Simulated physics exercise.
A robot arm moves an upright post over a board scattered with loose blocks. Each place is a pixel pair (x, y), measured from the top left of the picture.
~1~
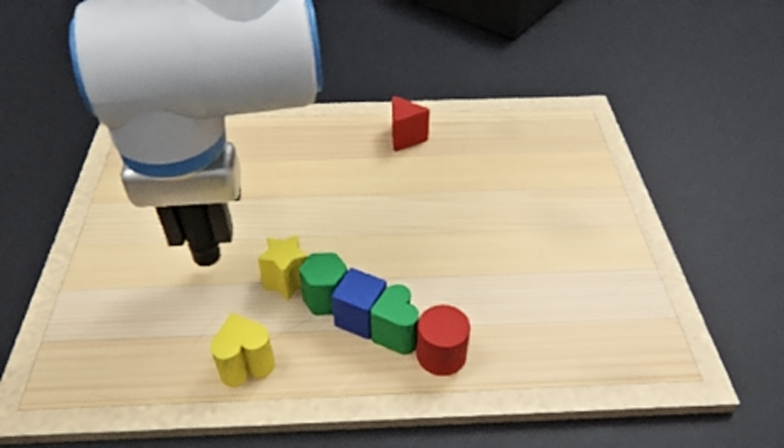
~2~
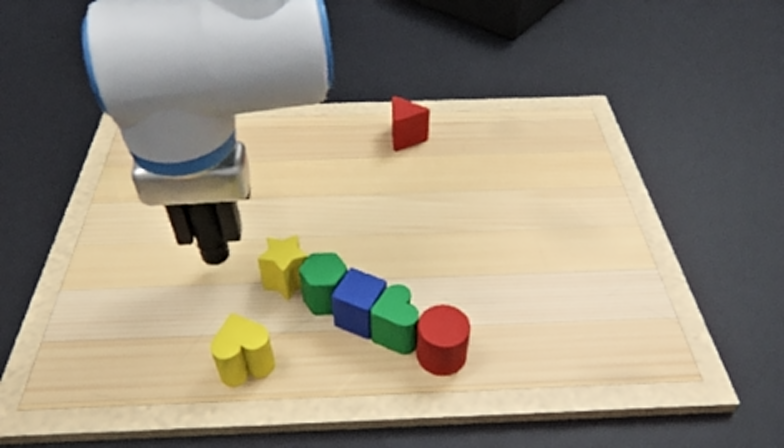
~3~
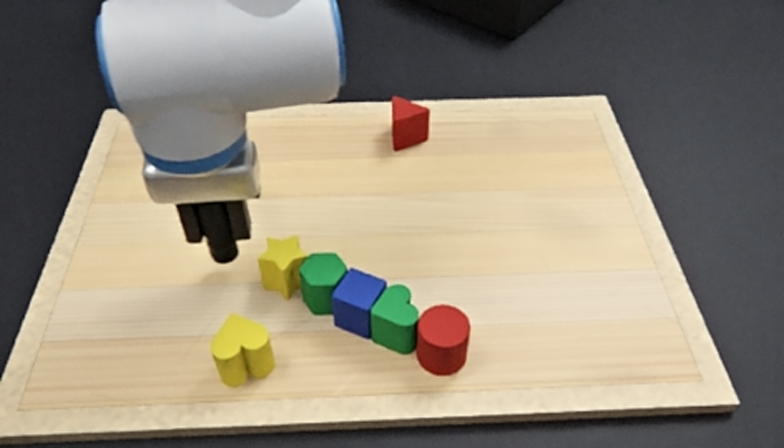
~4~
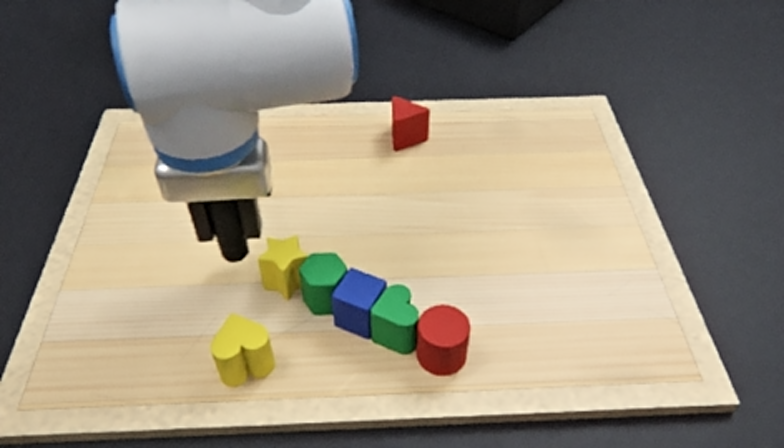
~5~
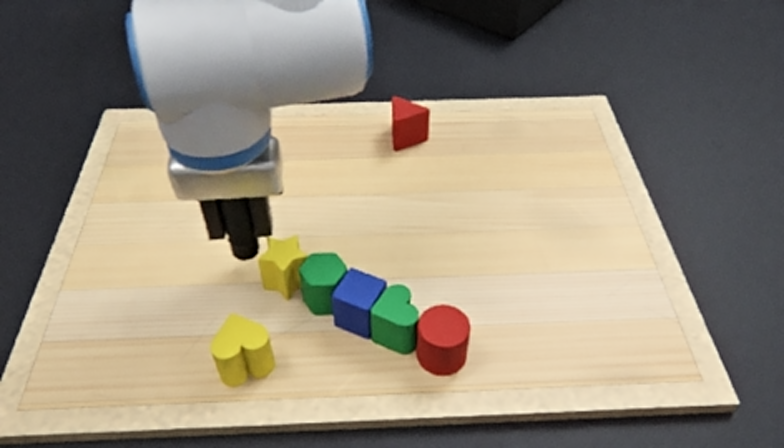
A white and blue robot arm slid slowly a short way to the right above a wooden board, drawing close to a yellow star at the end of a row of colored blocks, which all stayed still.
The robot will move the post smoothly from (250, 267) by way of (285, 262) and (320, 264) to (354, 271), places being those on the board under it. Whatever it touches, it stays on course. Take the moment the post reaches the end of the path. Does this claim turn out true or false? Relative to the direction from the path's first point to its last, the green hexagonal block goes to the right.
This is true.
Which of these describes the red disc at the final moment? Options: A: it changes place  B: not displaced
It's A.
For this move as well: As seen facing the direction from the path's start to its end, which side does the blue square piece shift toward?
Heads right.
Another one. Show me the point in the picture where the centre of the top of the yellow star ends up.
The middle of its top is at (319, 256).
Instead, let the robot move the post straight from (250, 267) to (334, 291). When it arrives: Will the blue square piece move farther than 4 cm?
That would be a no.
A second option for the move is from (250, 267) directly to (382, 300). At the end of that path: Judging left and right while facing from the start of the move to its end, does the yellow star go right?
My answer is no.
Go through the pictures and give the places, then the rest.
The first picture shows post's lower end (208, 258); yellow star (282, 251); green hexagonal block (323, 268); blue square piece (359, 288); green heart-shaped block (397, 305); red disc (444, 325).
The second picture shows post (216, 256); blocks still.
The third picture shows post (225, 255); blocks still.
The fourth picture shows post (235, 253); blocks still.
The fifth picture shows post (246, 251); yellow star (282, 251); green hexagonal block (323, 268); blue square piece (359, 288); green heart-shaped block (397, 305); red disc (444, 325).
The first path, step by step. Halfway along, post (302, 247); yellow star (307, 253), turned 60° clockwise; green hexagonal block (332, 283); blue square piece (370, 300); green heart-shaped block (407, 315); red disc (457, 329).
At the end, post (353, 255); yellow star (319, 256), turned 120° clockwise; green hexagonal block (329, 291); blue square piece (370, 304); green heart-shaped block (408, 317); red disc (459, 330).
